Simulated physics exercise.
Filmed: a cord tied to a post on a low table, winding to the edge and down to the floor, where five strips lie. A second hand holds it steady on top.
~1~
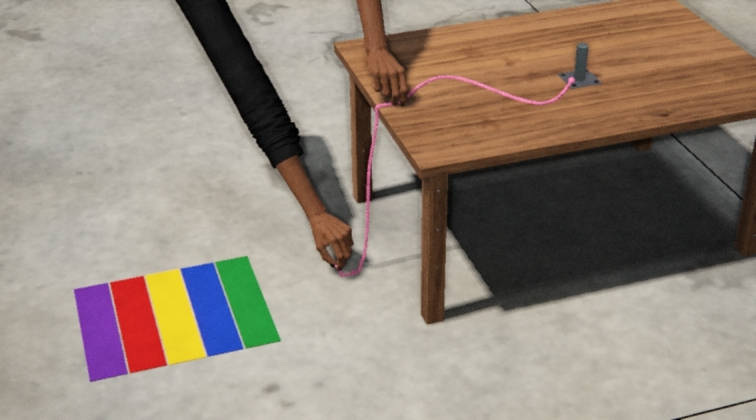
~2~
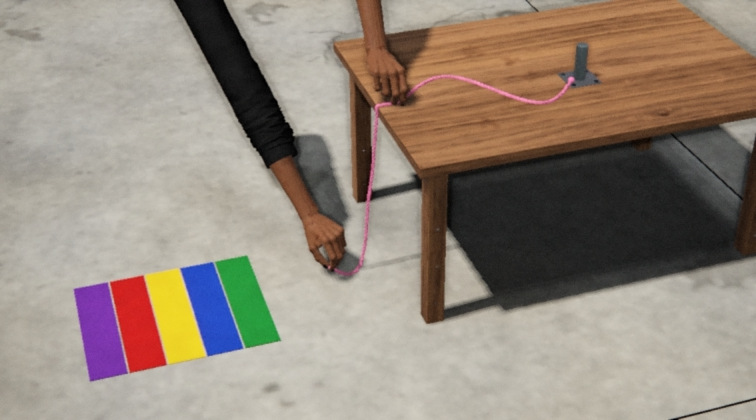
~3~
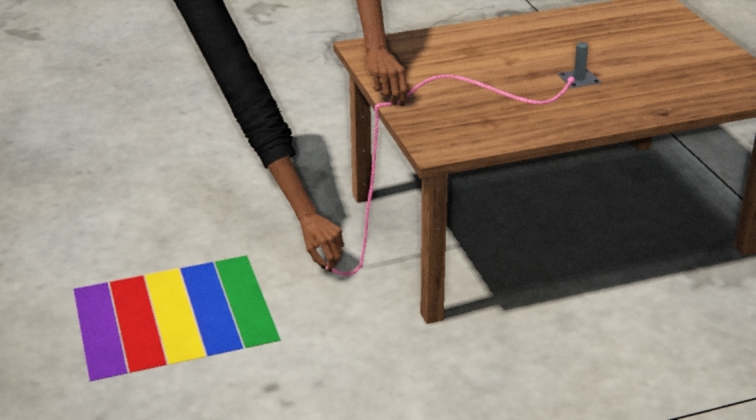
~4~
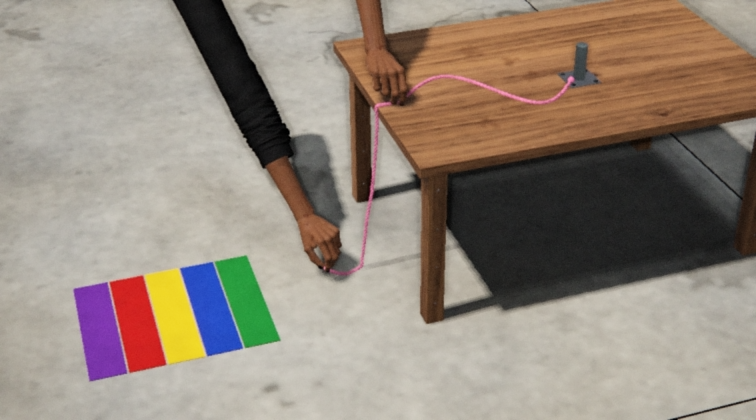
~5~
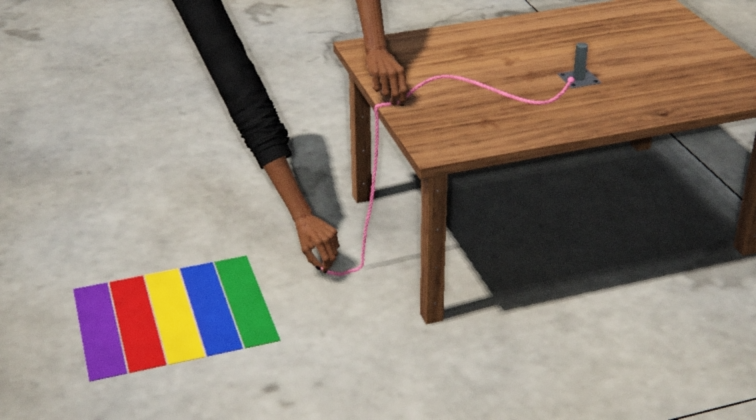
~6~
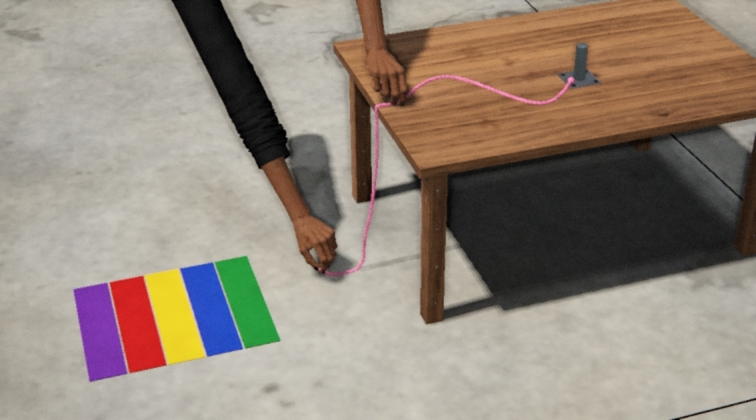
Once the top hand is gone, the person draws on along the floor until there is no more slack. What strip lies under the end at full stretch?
The red one.
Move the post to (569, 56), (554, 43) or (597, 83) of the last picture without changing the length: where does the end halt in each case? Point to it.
In order, near (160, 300), (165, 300) and (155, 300).
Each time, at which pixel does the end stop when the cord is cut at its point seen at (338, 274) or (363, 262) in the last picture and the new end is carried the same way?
(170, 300) and (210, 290).
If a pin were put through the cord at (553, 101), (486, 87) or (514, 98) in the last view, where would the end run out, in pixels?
In that order: (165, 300), (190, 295) and (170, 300).
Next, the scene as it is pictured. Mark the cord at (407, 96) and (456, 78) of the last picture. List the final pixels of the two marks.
They end up at (354, 130) and (417, 101).
Early on, end near (208, 291); over blue.
Midway, end near (166, 300); over yellow.
At the end of the slack, end near (140, 305); over red. The end stops over the red strip.
